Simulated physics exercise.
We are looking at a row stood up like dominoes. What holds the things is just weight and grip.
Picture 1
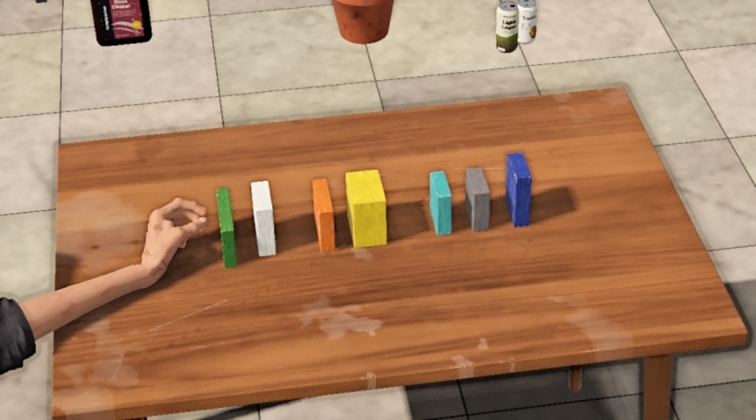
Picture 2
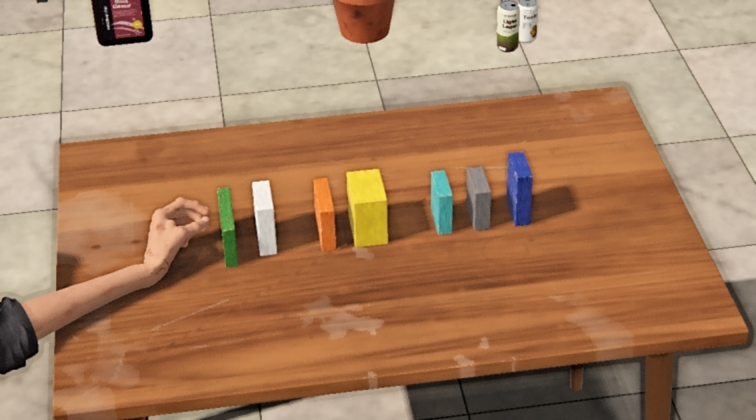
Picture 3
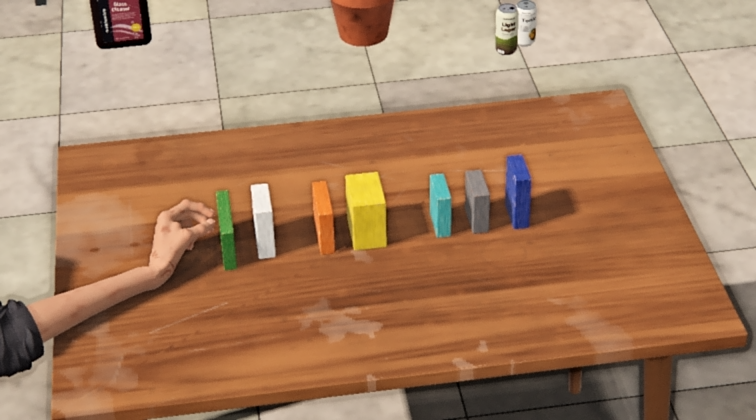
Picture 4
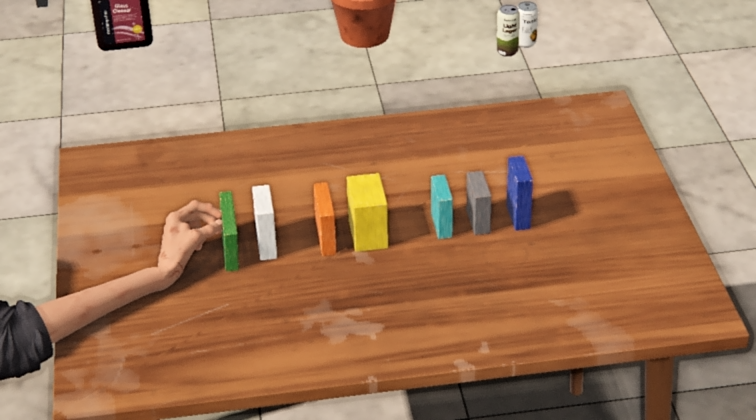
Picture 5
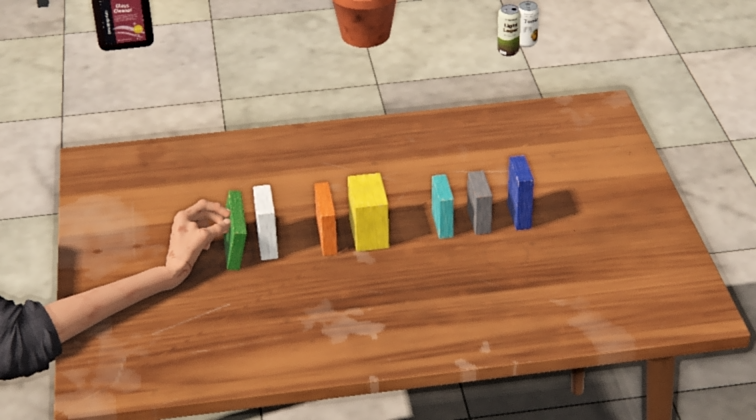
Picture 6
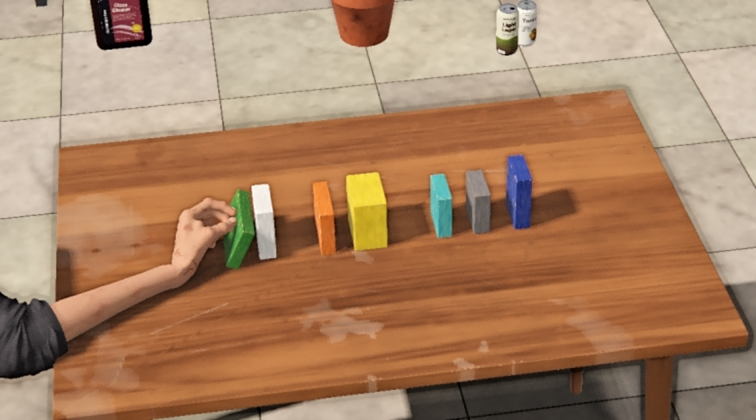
A hand reaching in from the left edges rightward and pushes the top of a green board, which tilts steadily to the right toward the white block beside it. The row stands on a scuffed wooden table above a pale tiled floor, seen from above at an angle, with orange, yellow, turquoise, grey and blue pieces upright and still farther right. Beyond the table sit a terracotta pot, two cans and a dark package, while the view jiggles very slightly.
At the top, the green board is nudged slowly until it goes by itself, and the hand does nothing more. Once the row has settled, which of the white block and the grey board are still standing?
One by one: I expect the white block to go down, I expect the grey board to remain erect.
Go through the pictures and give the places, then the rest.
The first picture shows white block (264, 219); grey board (478, 200).
The second picture shows orange board (325, 215); yellow block (367, 208).
The third picture shows turquoise board (440, 206); orange board (323, 218).
The fourth picture shows green board 3° over; yellow block (367, 213); turquoise board (442, 207).
The fifth picture shows green board 13° over; orange board (326, 219); yellow block (368, 212).
The sixth picture shows green board 25° over; white block (264, 222); grey board (478, 202).
Then, 0.20 s on from there, green board 42° over; white block turned 16° from how it was put near (273, 220).
Then, 0.40 s on from there, green board 65° over; white block turned 67° from how it was put near (297, 226); orange board turned 21° from how it was put.
Then, 1.00 s on from there, green board 65° over; white block turned 69° from how it was put near (297, 227); orange board turned 20° from how it was put.
Then, 2.30 s on from there, green board 65° over; white block turned 72° from how it was put near (298, 228); orange board turned 18° from how it was put.
In the end, toppled on the table, white block; left askew, orange board; the other 3 unmoved. At the end, from the last picture's camera, white block near (298, 229), grey board near (478, 202).
